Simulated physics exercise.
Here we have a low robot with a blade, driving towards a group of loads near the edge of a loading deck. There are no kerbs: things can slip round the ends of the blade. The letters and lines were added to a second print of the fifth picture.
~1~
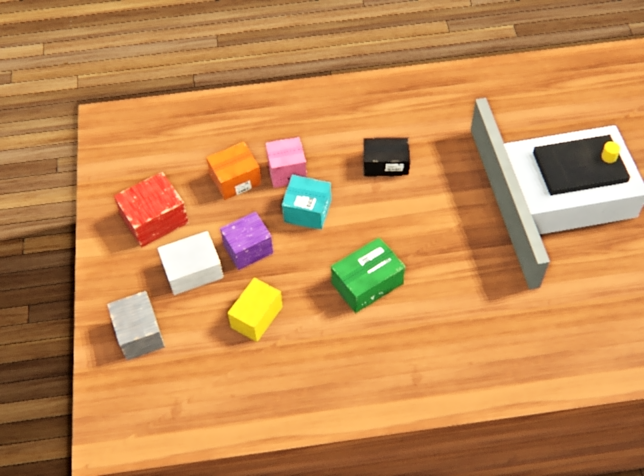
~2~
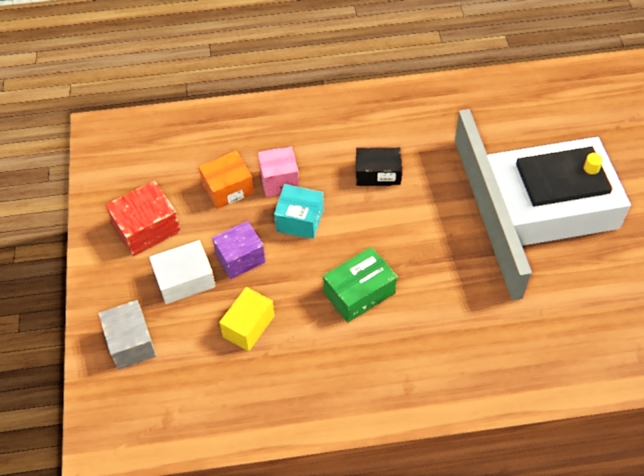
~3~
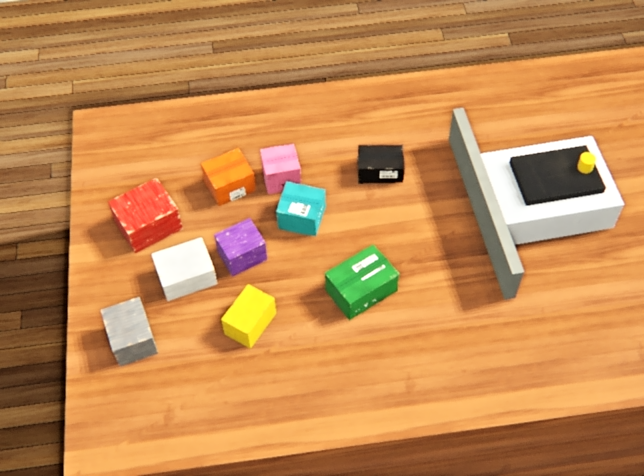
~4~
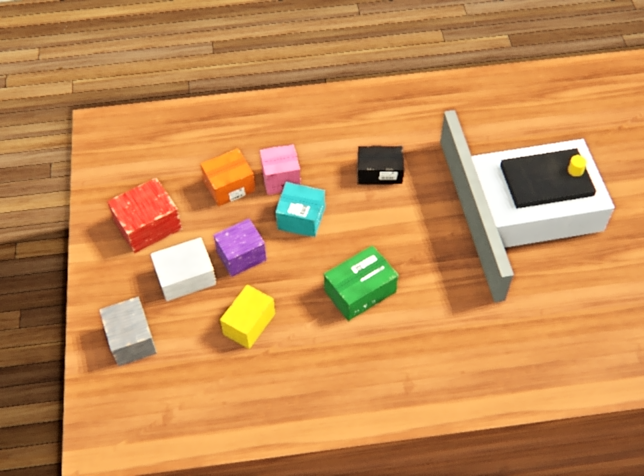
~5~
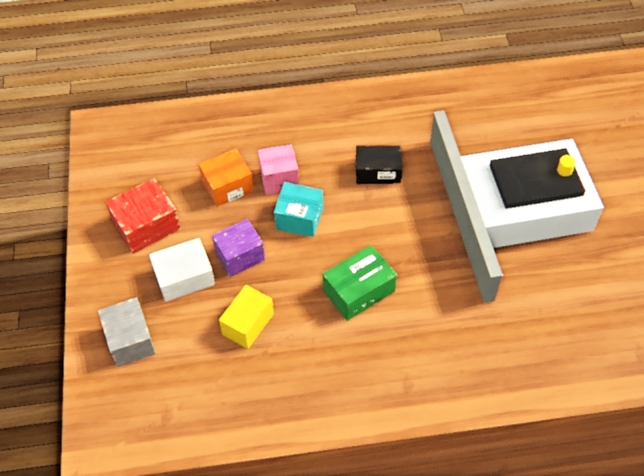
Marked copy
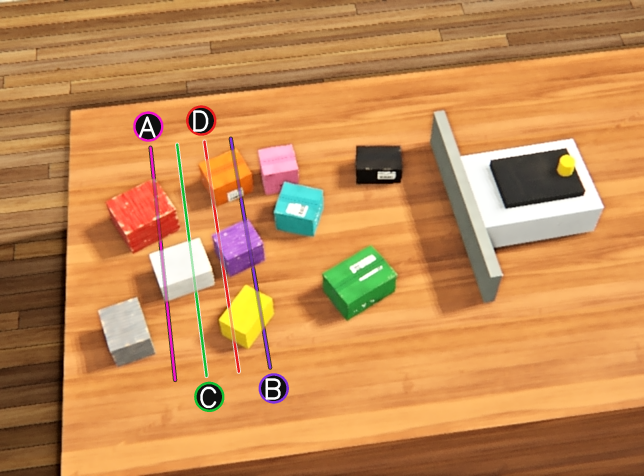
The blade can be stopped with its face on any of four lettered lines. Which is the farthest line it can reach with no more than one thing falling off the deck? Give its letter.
The farthest such stop is A.
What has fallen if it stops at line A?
The orange parcel.
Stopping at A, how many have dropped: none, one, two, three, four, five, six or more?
By then, one.
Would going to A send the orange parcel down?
Yes.
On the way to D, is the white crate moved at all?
By then, yes.
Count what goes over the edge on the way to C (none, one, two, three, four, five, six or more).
In all, none.
On the marked copy, A at (162, 254); B at (249, 243); C at (191, 250); D at (220, 246).
With A. Early on, robot (423, 191); pink box (274, 170); black parcel (315, 174).
Further on, robot (313, 204); red crate (126, 224); orange parcel (130, 182).
At the end, robot (228, 214); orange parcel over the edge; white crate (79, 306); one fallen.
As for the rest, B is within the limit but short; C is within the limit but short; D is within the limit but short.
